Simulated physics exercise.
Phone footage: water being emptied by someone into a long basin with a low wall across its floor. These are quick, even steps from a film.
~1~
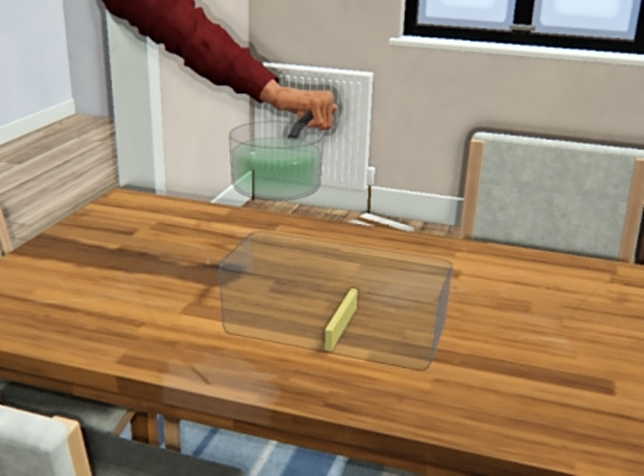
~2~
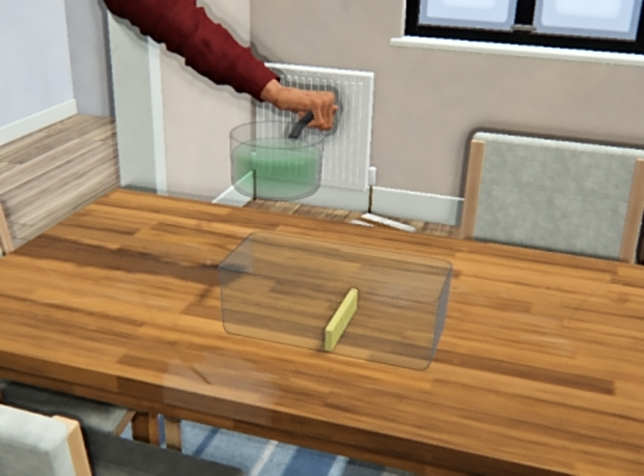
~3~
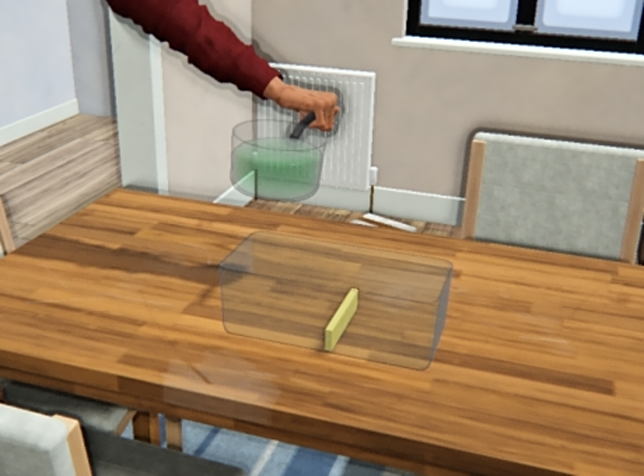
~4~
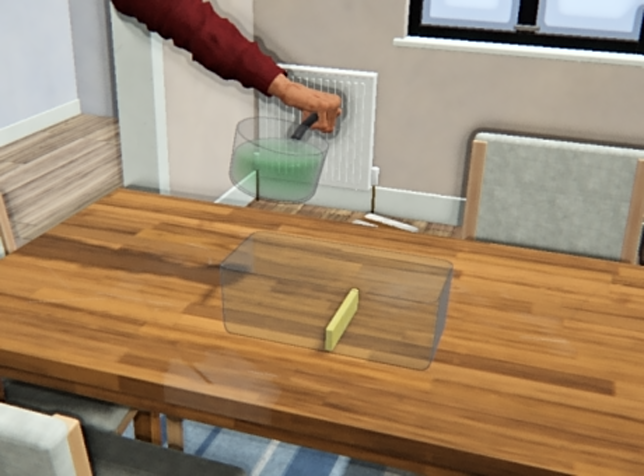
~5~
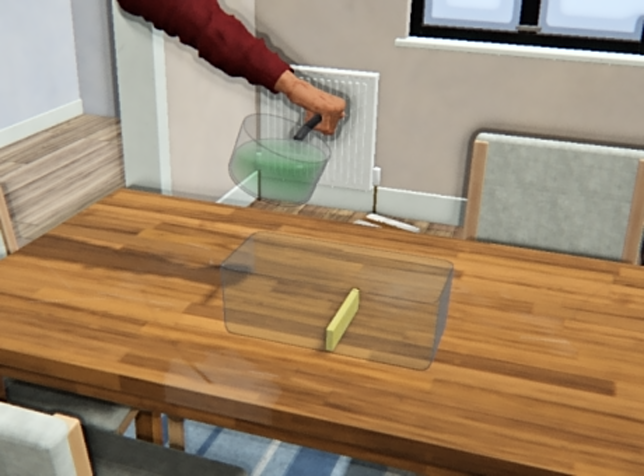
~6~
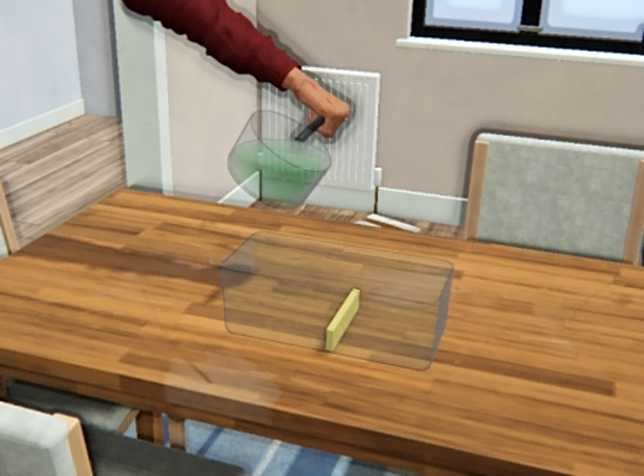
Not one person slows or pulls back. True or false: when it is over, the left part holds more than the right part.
False.
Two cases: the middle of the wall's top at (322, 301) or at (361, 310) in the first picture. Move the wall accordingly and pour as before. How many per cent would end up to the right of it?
In order, near 90 and 35 in a hundred.
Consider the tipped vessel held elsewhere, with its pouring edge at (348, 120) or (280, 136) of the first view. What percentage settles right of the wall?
In order, roughly 85 percent and 10 percent.
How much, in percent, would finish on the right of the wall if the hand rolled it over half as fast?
I'd say roughly 80 in every hundred ends up there.
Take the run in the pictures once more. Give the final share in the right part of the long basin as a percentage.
Roughly 75 in a hundred.
A moment on, the tilt is 87° and 46 per cent is still to pour, 1 is left of the wall and 12 right of it.
Next, the tilt is 98° and 14 per cent is still to pour, 10 is left of the wall and 64 right of it.
Then the tilt is 98° and 3 per cent is still to pour, 15 is left of the wall and 76 right of it.
Later the tilt is 98° and 1 per cent is still to pour, 20 is left of the wall and 78 right of it.
In the end 22 per cent lies left of the wall, 77 right of it and 1 outside.
